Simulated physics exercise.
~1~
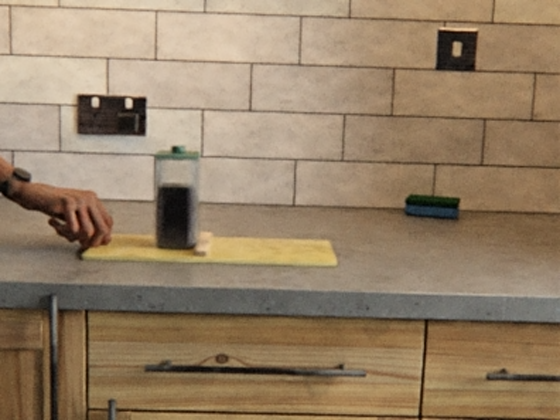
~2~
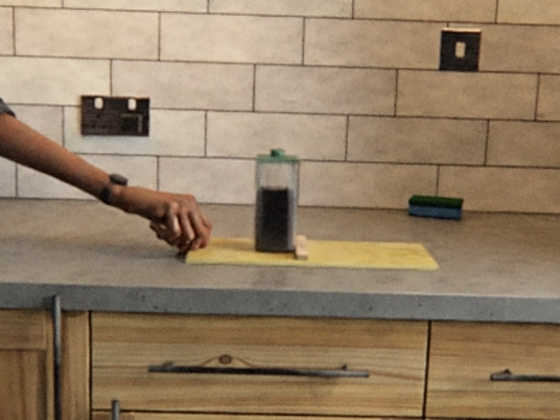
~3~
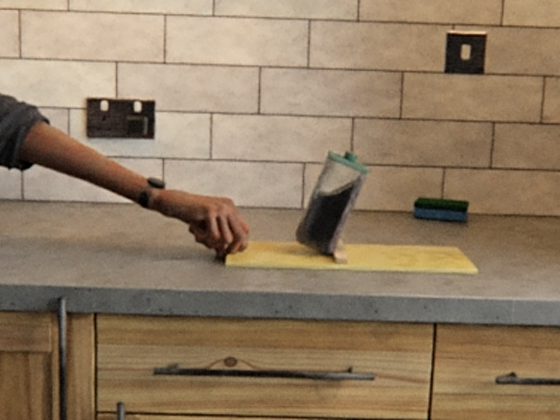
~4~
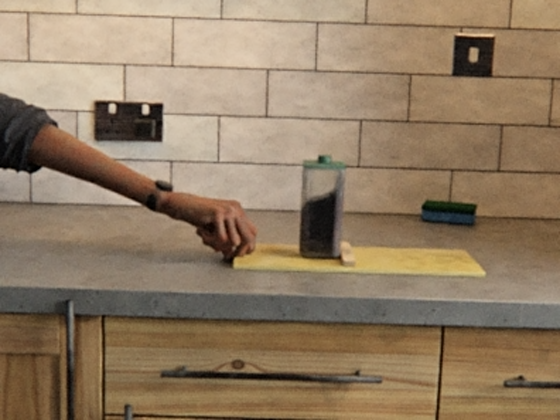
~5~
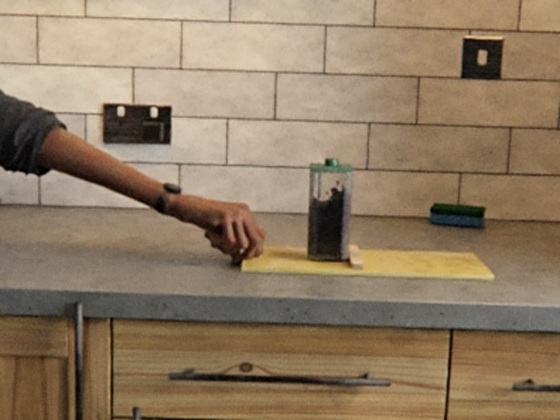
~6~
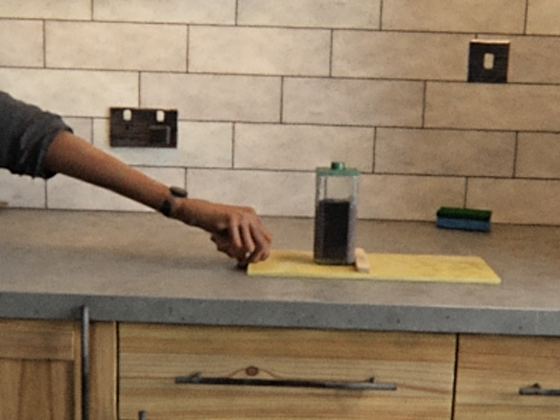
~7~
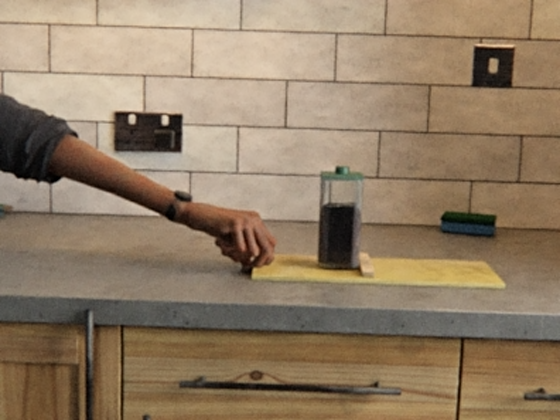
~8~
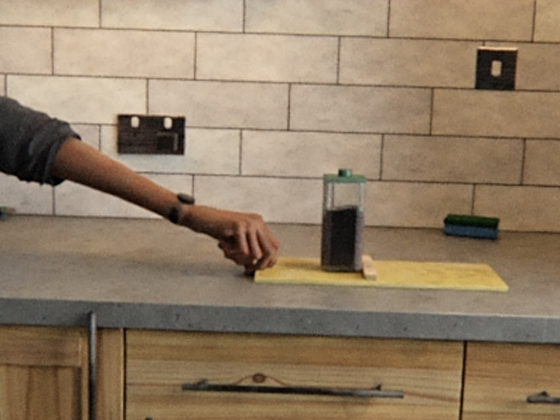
The clip shows a hand sliding a yellow board to the right along a kitchen counter, carrying a square, green-capped bottle partly filled with dark contents. As the board stops, the bottle tips to the right against a small batten, then rocks back and settles upright.
